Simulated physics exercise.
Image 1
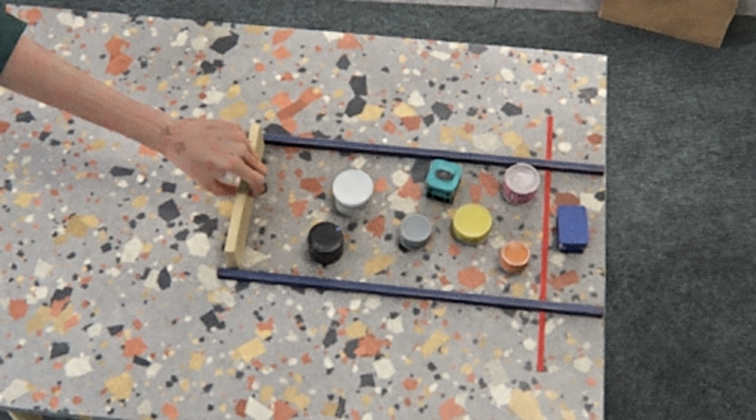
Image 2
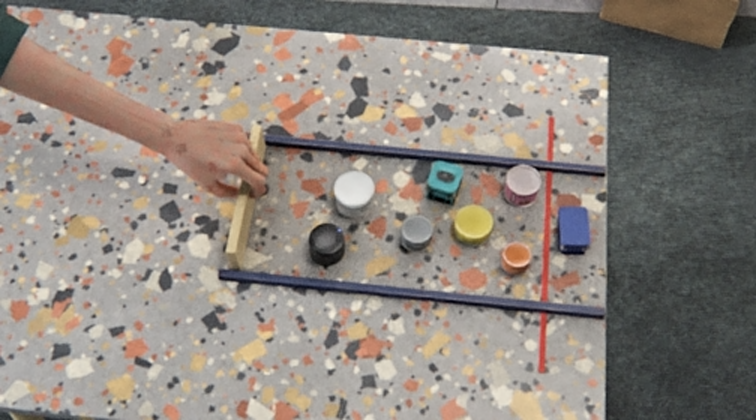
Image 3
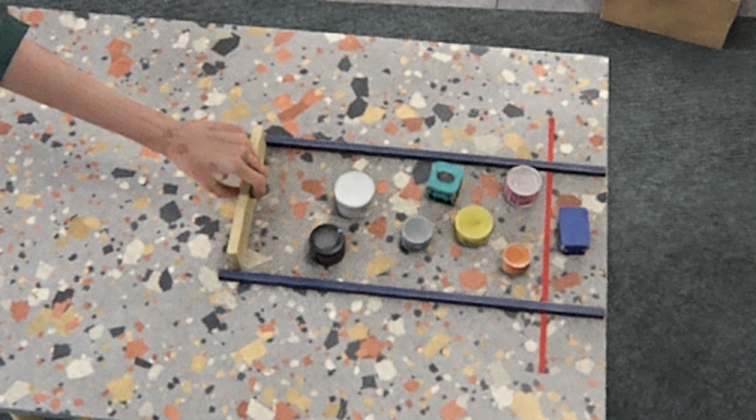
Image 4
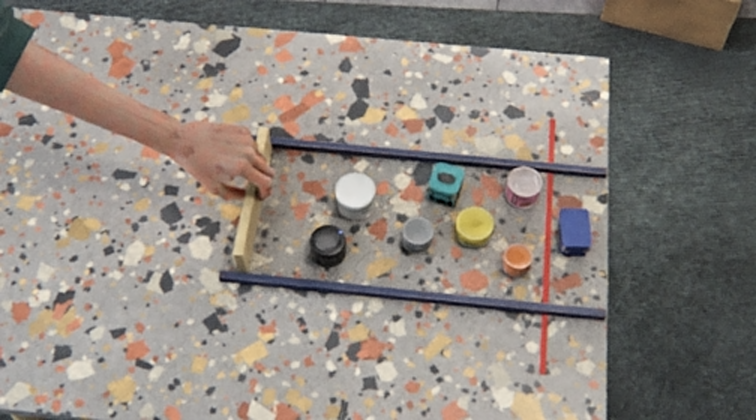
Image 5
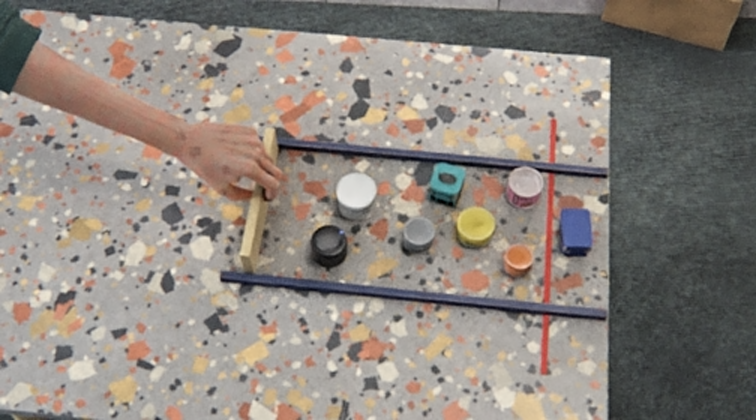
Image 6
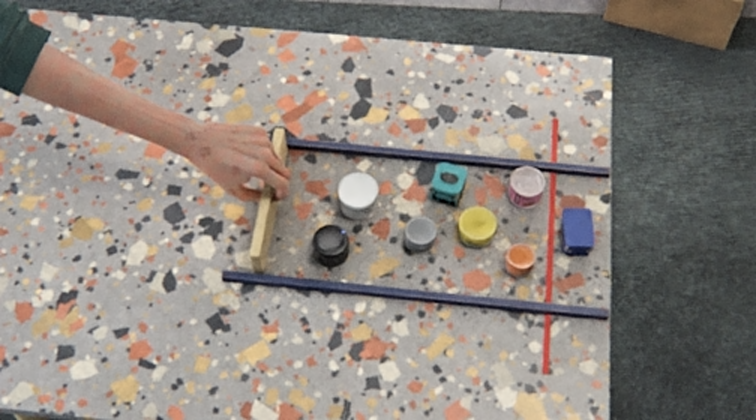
On a speckled stone tabletop, a hand grips a wooden board standing between two dark rails, with small pots, tins and cases scattered to its right and a blue case beyond a red tape line. The hand slides the board slightly rightward, not touching the objects, which stay practically still.
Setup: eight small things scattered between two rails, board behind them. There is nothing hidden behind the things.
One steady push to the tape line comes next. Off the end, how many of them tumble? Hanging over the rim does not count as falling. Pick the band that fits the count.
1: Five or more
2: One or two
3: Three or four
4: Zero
One or two.
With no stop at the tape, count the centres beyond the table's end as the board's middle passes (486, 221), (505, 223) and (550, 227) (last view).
Place by place, 0, 0 and 1.
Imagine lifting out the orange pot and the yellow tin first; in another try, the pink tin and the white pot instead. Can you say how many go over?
The counts: 0 and 1.
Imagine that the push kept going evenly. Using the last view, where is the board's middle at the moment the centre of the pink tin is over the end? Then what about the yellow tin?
Approx. (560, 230) / approx. (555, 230) for the other.
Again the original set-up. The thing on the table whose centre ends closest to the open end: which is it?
It's the yellow tin.
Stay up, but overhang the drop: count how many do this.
The overhang total is 2.
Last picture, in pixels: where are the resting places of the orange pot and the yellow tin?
Final centres, first then second: (593, 266), (605, 240).
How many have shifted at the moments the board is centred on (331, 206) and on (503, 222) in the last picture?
Well, it's 1 at the first one and 8 at the second.
A little later, none off yet; blue case at rest near (577, 232); pink tin at rest near (526, 188); orange pot at rest near (520, 260).
Next, none off yet; blue case shifted a little near (589, 235); pink tin shifted about its own width near (548, 190); orange pot shifted about its own width near (544, 267).
When it is over, the number that fall off is one or two; down, blue case.
